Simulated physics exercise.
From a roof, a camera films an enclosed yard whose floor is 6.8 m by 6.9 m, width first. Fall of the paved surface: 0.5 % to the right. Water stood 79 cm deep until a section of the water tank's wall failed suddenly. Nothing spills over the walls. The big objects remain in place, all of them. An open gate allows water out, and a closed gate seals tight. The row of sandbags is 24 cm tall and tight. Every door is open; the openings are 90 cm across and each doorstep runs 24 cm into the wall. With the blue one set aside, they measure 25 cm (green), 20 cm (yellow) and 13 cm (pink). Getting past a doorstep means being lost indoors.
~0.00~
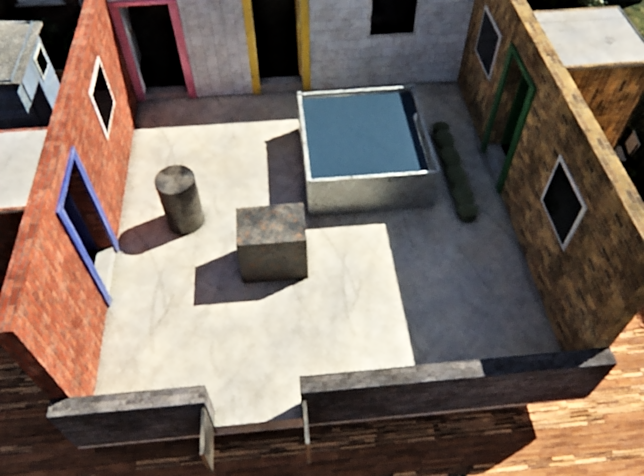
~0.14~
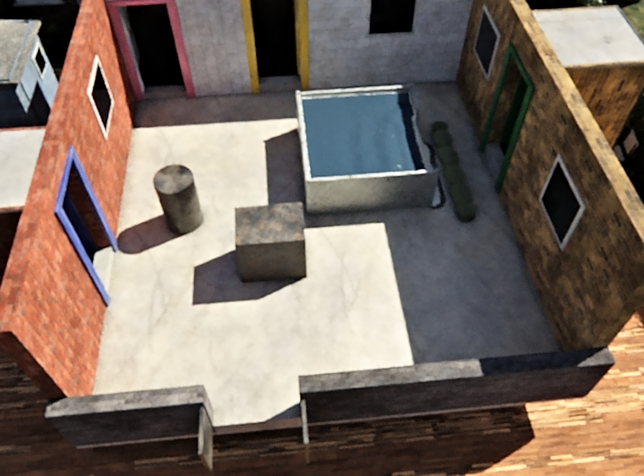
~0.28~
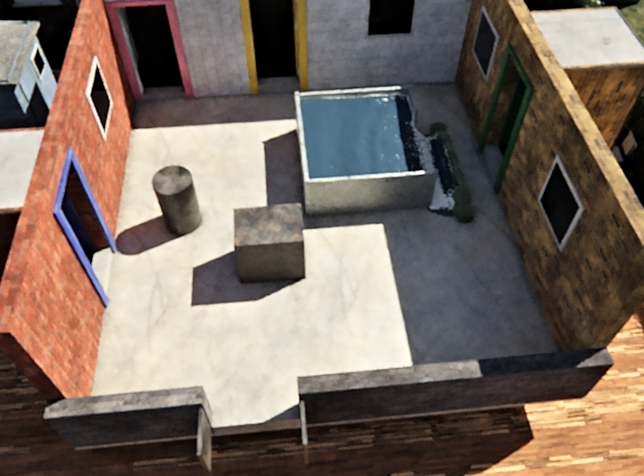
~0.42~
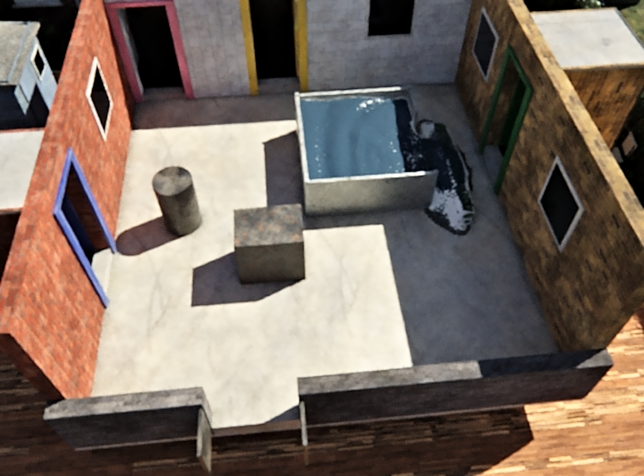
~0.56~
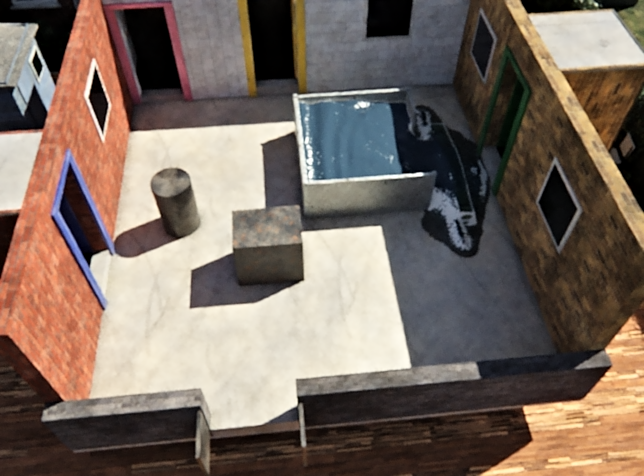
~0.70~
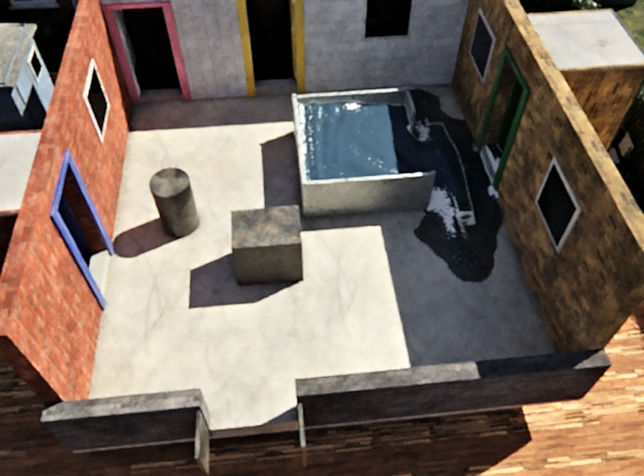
Water pours from the right side of the raised tank and spreads across the shaded floor.
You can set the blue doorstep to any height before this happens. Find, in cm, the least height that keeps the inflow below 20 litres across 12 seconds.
The least height is about 7.5 cm.
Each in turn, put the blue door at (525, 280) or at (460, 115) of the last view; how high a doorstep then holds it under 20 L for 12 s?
8.5 and 17 cm.
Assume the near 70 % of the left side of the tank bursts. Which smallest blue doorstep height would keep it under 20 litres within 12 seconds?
Some 19 cm.
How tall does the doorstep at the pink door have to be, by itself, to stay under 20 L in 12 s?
Pink door - some 7.5 centimetres.
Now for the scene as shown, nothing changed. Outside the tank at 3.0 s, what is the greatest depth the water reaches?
It gets to close to 33 centimetres there.
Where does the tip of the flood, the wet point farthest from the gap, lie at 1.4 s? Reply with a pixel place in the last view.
The farthest wet point sits near (493, 373).
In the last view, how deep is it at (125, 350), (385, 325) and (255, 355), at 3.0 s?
That's 0, 2 and 0 cm, in the order given.
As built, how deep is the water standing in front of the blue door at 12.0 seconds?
It works out to about 8.0 centimetres deep.
After 1.4 s water covers 25 % of the floor, deepest (57 cm) near (433, 177); it has not reached the blue door.
After 3.0 s water covers 40 % of the floor, deepest (33 cm) near (431, 170); it has not reached the blue door.
After 12.0 s water covers 95 % of the floor, deepest (14 cm) near (438, 191); 8 cm at the blue door, 0 litres in over its 18 cm doorstep.
At the blue door as built, the water arrived by 5.5 s and peaked near 12 cm at 9.2 s.
Run again over the same 12 s with other heights there, 30 litres in over 6.5 cm, 8 litres over 9 cm. The limit of 20 litres is kept from about 7.5 cm up.
